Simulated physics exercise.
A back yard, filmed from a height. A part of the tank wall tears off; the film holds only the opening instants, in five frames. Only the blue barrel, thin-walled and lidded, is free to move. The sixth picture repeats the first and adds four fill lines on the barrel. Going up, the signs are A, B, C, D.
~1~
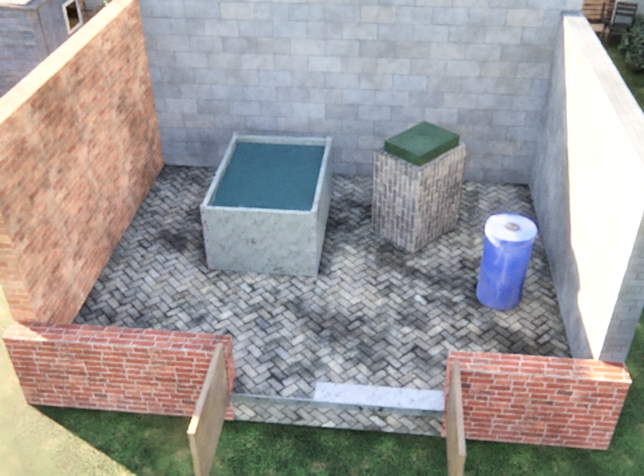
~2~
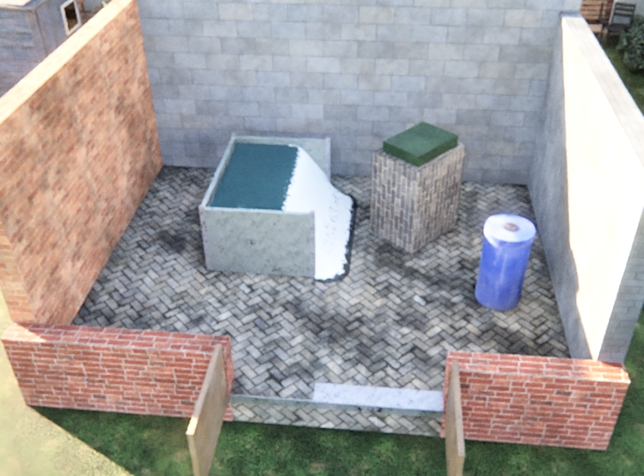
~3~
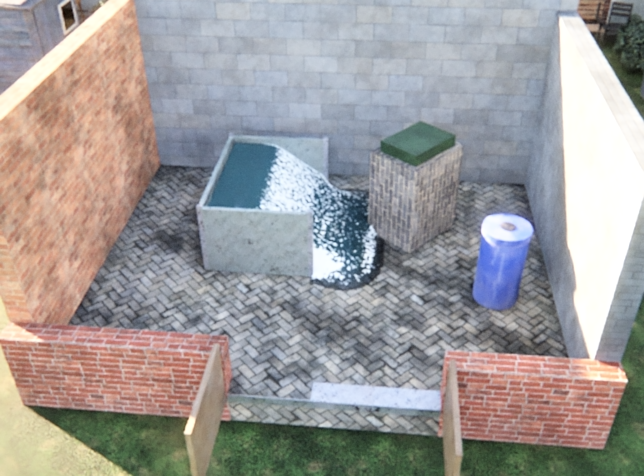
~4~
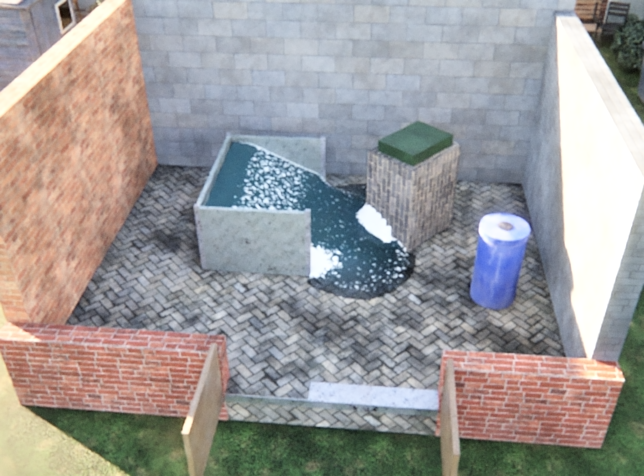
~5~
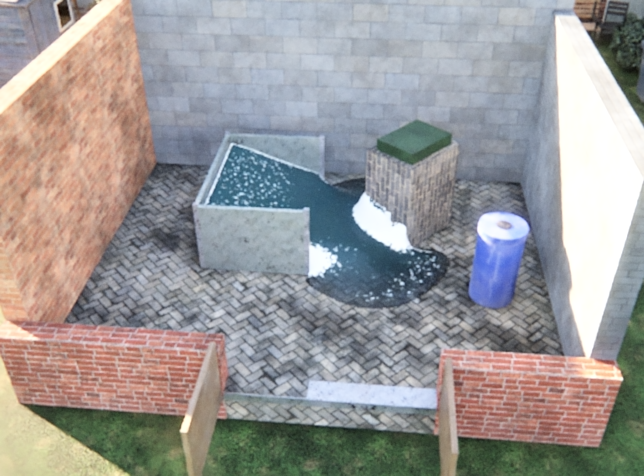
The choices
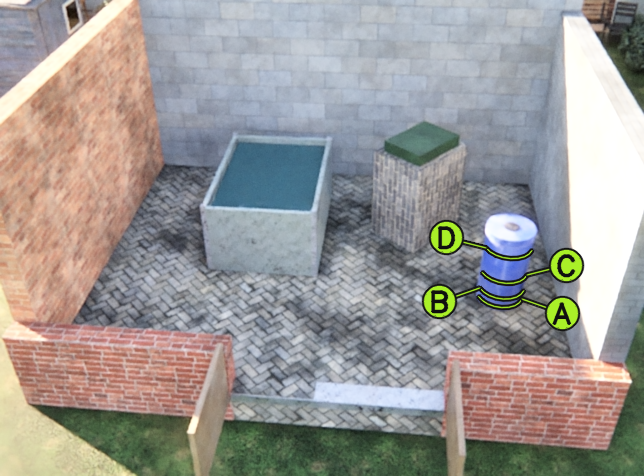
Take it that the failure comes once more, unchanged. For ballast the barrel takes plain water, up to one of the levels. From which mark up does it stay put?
The limit is D.
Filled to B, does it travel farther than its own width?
Yes.
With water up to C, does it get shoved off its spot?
Yes, it does.
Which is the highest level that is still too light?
C it is.
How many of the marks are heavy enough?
One of them.
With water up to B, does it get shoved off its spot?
Yes, it does.
In lime, A at (501, 307); B at (503, 299); C at (506, 283); D at (510, 258); from the bottom up A, B, C, D.
With A, it is pushed about 4 times its own width away.
With B, it is pushed about its own width away.
With C, it is pushed about half its own width away.
With D, it does not move.
